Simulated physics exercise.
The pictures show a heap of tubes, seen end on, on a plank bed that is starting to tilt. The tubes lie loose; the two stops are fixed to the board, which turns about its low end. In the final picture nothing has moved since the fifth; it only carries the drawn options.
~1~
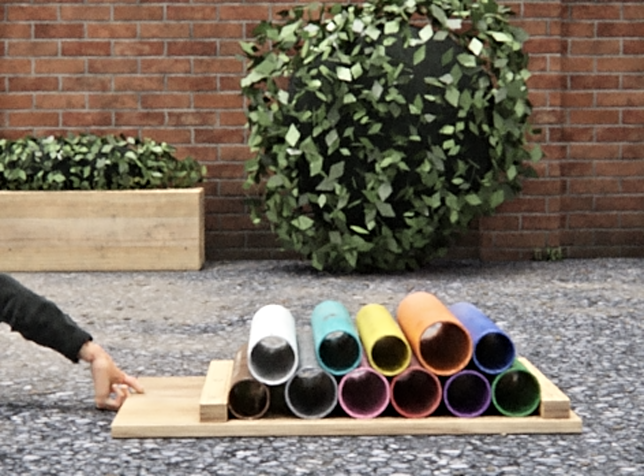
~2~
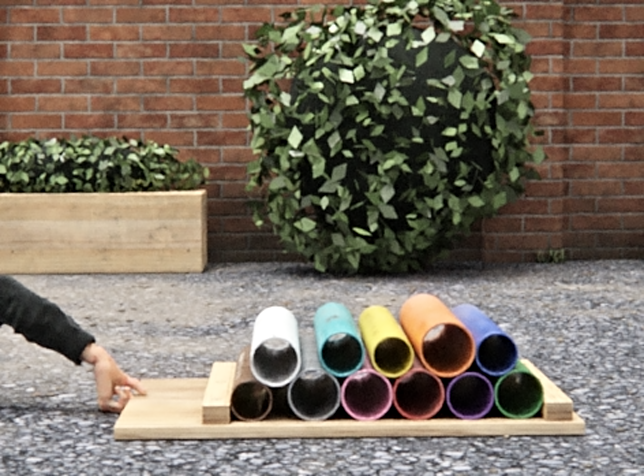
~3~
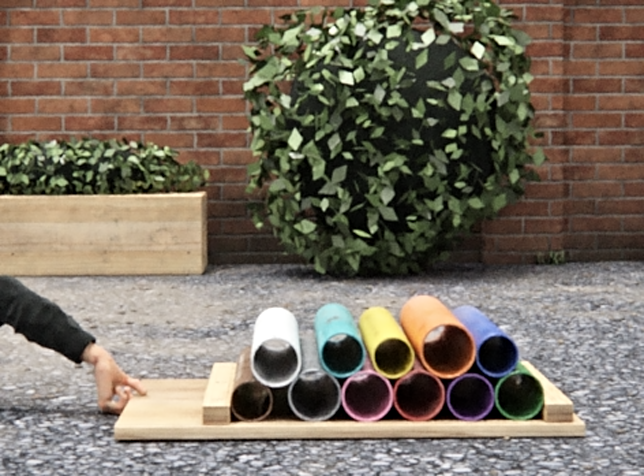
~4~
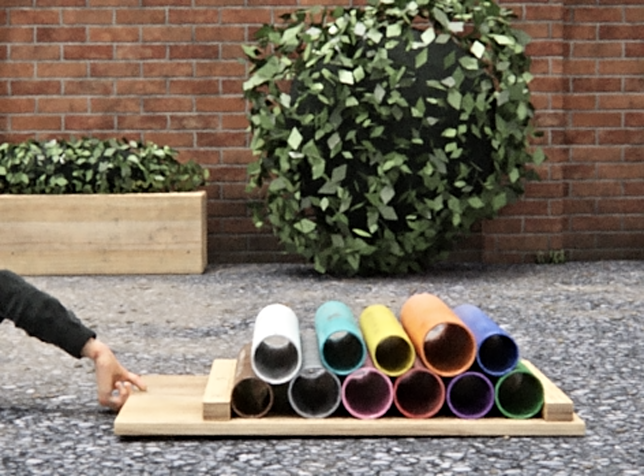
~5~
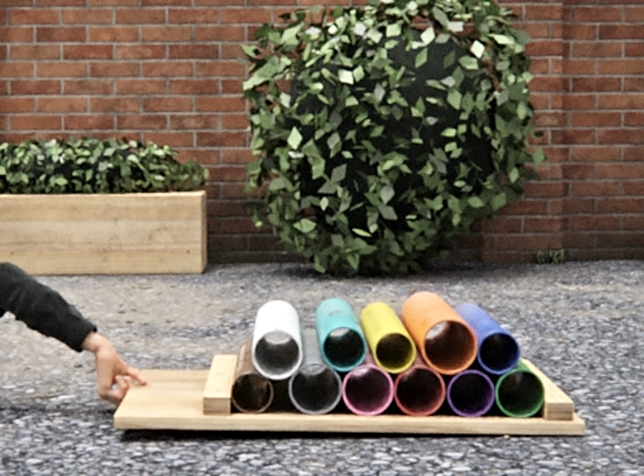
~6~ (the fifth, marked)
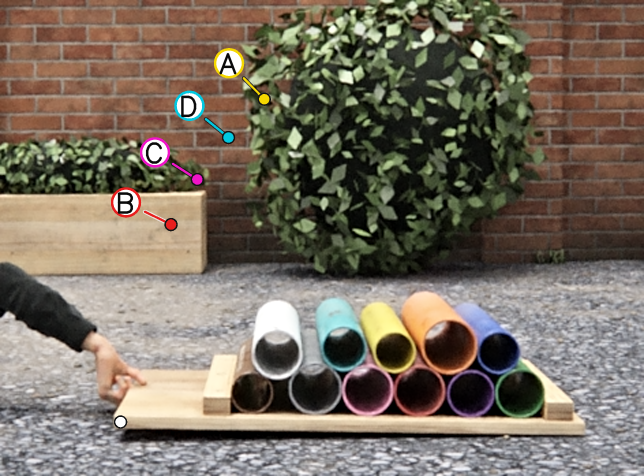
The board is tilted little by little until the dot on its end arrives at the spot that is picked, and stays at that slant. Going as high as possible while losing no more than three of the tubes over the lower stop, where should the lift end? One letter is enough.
Stop at B.
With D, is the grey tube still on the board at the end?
Yes.
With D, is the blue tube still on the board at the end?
No.
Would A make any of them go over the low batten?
At A: Yes.
On the marked copy, A at (264, 99); B at (171, 225); C at (197, 179); D at (229, 138); the white dot at (121, 422).
With B. Early on, board at 16°.
Further on, board at 27°.
At the end, board at 27°, two over the low batten (orange, blue).
As for the rest, A five over the low batten; C four over the low batten (orange, blue, turquoise, yellow); D five over the low batten.
